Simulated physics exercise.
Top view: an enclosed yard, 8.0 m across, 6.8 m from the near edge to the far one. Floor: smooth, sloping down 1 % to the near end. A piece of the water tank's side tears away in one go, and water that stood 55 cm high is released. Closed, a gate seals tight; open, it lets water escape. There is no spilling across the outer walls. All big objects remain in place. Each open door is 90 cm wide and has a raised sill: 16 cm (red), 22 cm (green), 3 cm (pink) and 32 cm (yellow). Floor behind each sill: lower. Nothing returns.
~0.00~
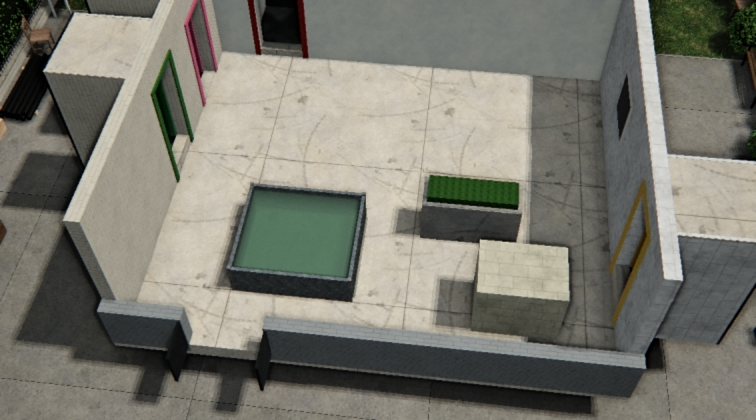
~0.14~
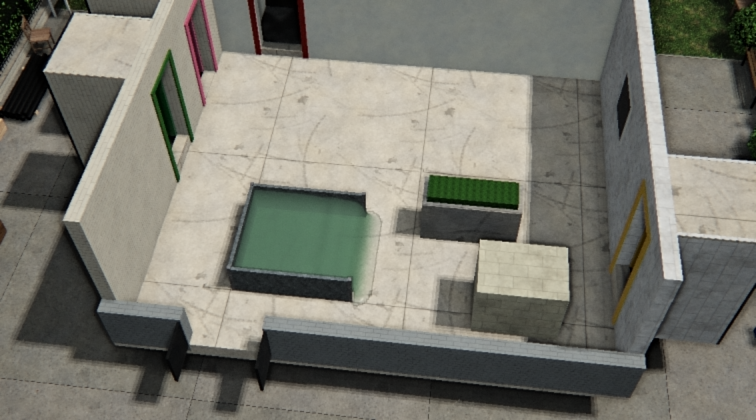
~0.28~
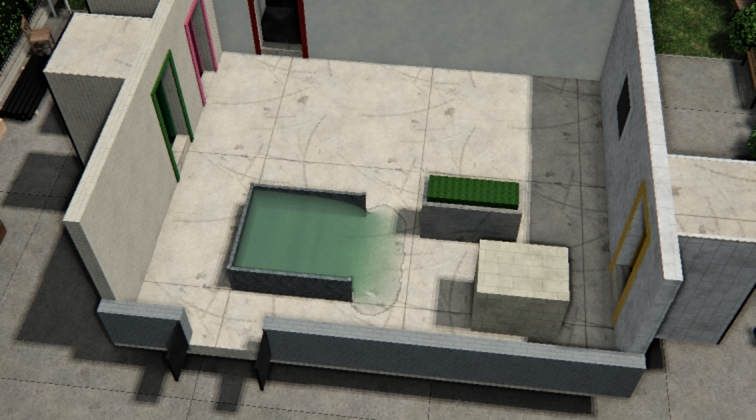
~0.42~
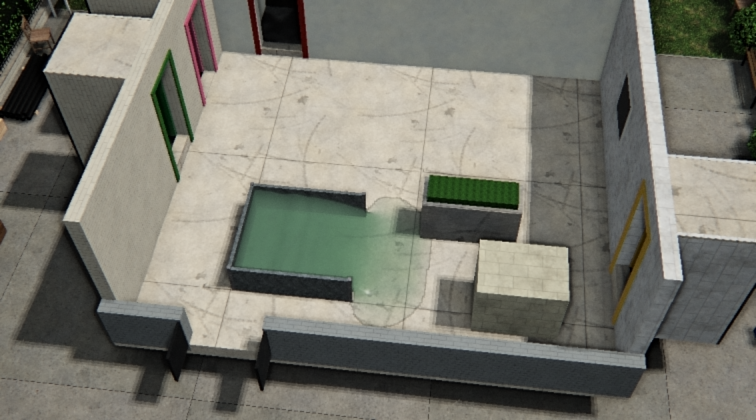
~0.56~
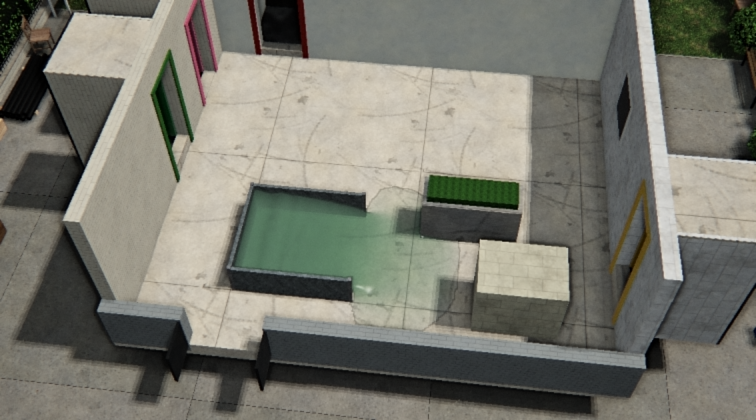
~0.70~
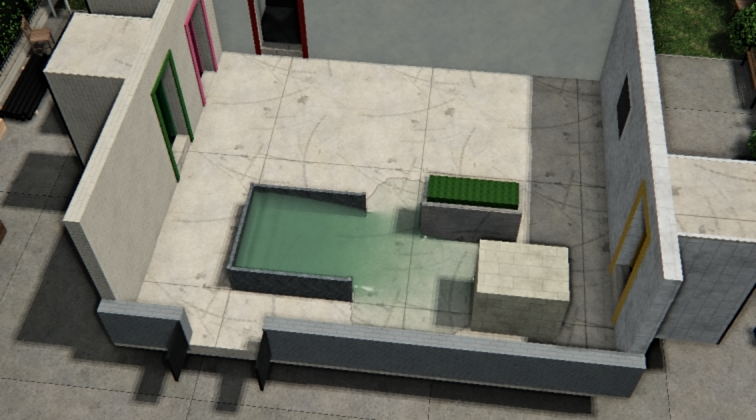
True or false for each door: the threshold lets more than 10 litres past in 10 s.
Red door false, green door false, pink door false, yellow door false.
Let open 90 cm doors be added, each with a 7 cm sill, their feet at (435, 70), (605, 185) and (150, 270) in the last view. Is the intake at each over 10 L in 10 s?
In sequence the answers are less than that, less than that and less than that.
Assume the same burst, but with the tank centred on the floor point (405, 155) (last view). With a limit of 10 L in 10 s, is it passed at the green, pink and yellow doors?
With respect to that limit, green ends up inside it, pink ends up outside it, yellow ends up inside it.
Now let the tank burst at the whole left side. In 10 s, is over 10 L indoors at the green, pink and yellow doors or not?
Result: Green limit not passed, pink limit passed, yellow limit not passed.
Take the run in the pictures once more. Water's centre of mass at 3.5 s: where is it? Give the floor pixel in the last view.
The water is centred near (447, 260).
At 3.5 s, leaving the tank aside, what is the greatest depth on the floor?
It gets to some 26 cm.
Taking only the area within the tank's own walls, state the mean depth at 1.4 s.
Mean depth: About 29 cm.
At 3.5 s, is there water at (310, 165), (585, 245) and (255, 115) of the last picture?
Well, the first is untouched by it, the next drenched, the last untouched by it.
After 1.4 s water covers 20 % of the floor and is deepest (32 cm) near (470, 284); red door not reached, green door not reached, pink door not reached, yellow door 2 cm at the sill, 0 L in.
After 2.2 s water covers 30 % of the floor and is deepest (30 cm) near (470, 293); red door not reached, green door not reached, pink door not reached, yellow door 17 cm at the sill, 0 L in.
After 3.5 s water covers 50 % of the floor and is deepest (26 cm) near (612, 355); red door not reached, green door not reached, pink door not reached, yellow door 18 cm at the sill, 0 L in.
After 6.0 s water covers 60 % of the floor and is deepest (15 cm) near (500, 343); red door 1 cm at the sill, 0 L in, green door not reached, pink door not reached, yellow door 11 cm at the sill, 0 L in.
After 10.0 s water covers 85 % of the floor and is deepest (10 cm) near (130, 324); red door 0 cm at the sill, 0 L in, green door 1 cm at the sill, 0 L in, pink door 1 cm at the sill, 0 L in, yellow door 5 cm at the sill, 0 L in.
